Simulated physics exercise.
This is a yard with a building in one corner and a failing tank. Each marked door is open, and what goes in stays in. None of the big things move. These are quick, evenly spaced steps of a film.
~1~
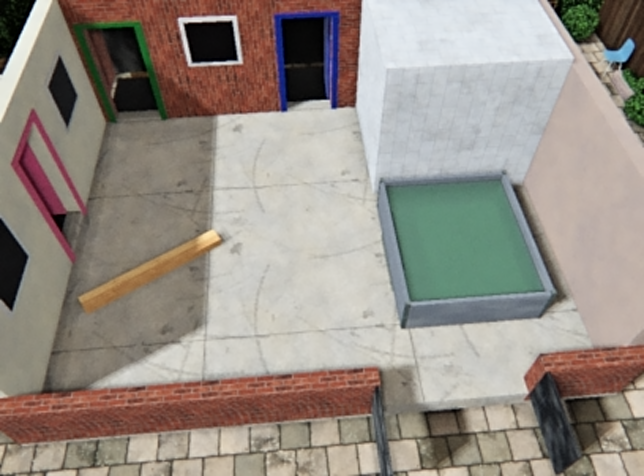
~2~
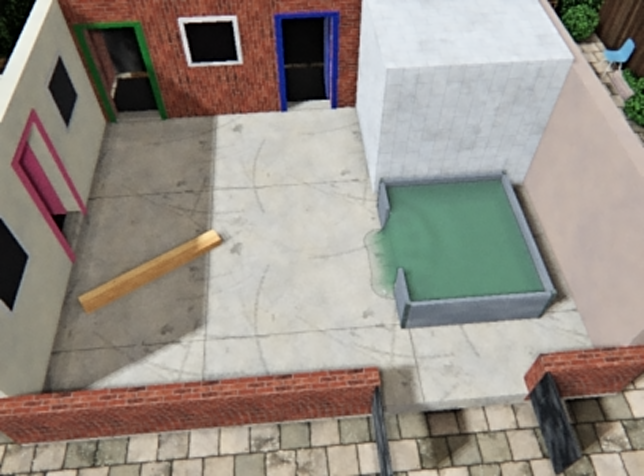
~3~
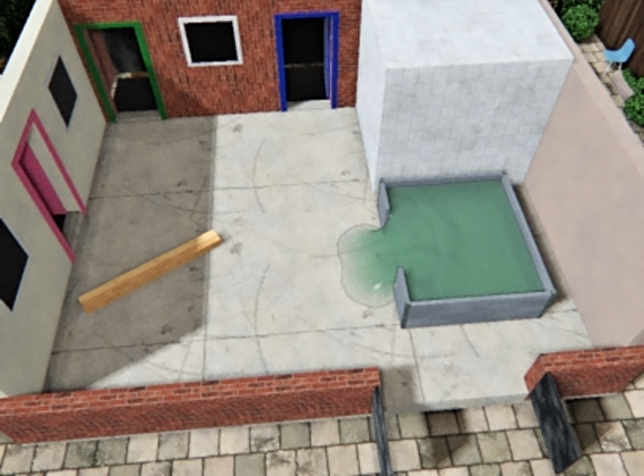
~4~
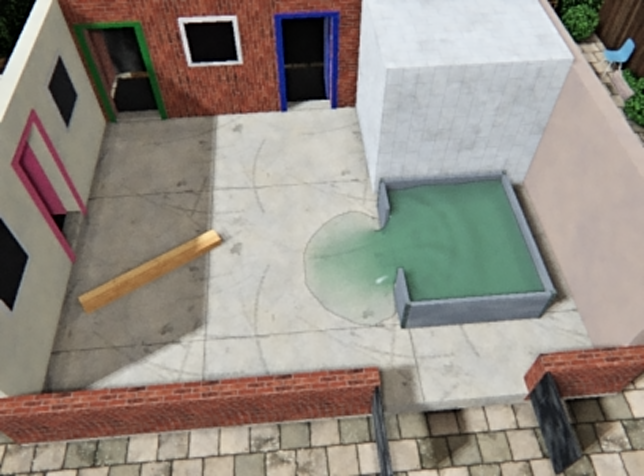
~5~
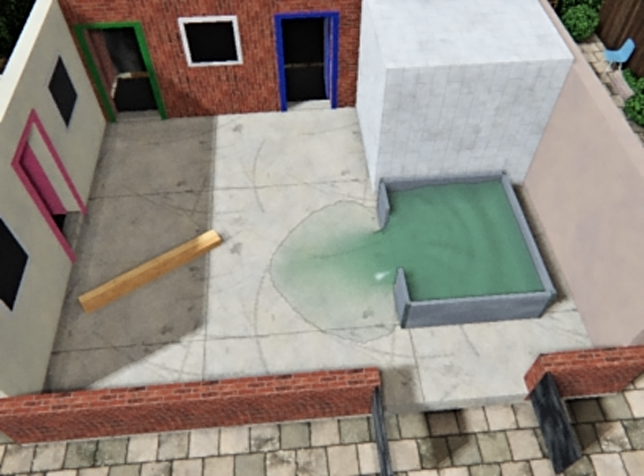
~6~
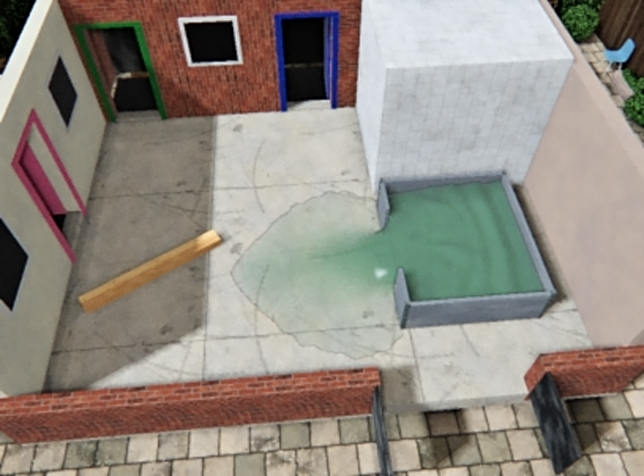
In a walled yard, green water pours from a tank's open side and spreads left.
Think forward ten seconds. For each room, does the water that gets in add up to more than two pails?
Result: I expect the blue door to stop at two buckets or less; I expect the pink door to stop at two buckets or less; I expect the green door to go past two buckets.
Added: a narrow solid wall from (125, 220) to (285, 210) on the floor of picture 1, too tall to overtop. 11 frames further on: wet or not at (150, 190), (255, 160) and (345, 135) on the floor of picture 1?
Untouched, soaked, untouched.
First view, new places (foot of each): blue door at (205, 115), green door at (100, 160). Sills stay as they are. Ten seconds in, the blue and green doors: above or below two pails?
I'd expect the blue door crosses the line, and the green door crosses the line too.
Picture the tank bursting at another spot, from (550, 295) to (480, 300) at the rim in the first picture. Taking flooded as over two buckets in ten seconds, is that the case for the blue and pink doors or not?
Outcome: Blue door remains short; pink door remains short.
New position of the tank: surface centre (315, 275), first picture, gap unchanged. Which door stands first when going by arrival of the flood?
My pick is the pink one.
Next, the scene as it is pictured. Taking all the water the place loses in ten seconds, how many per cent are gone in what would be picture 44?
By then, close to 35 % of it.
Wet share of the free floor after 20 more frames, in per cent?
It should be close to 65 %.
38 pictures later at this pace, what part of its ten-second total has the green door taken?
That comes out to 45 per cent by my count.
A moment on, water covers 30 % of the floor; the blue door not reached, the pink door not reached, the green door not reached.
Next, water covers 55 % of the floor; the blue door not reached, the pink door not reached, the green door not reached.
Then, water covers 65 % of the floor; the blue door not reached, the pink door wet at the sill, nothing in, the green door wet at the sill, nothing in.
Later, water covers 65 % of the floor; the blue door not reached, the pink door wet at the sill, nothing in, the green door over two buckets in.
In the end, water covers 90 % of the floor; the blue door wet at the sill, nothing in, the pink door wet at the sill, nothing in, the green door far over two buckets in.
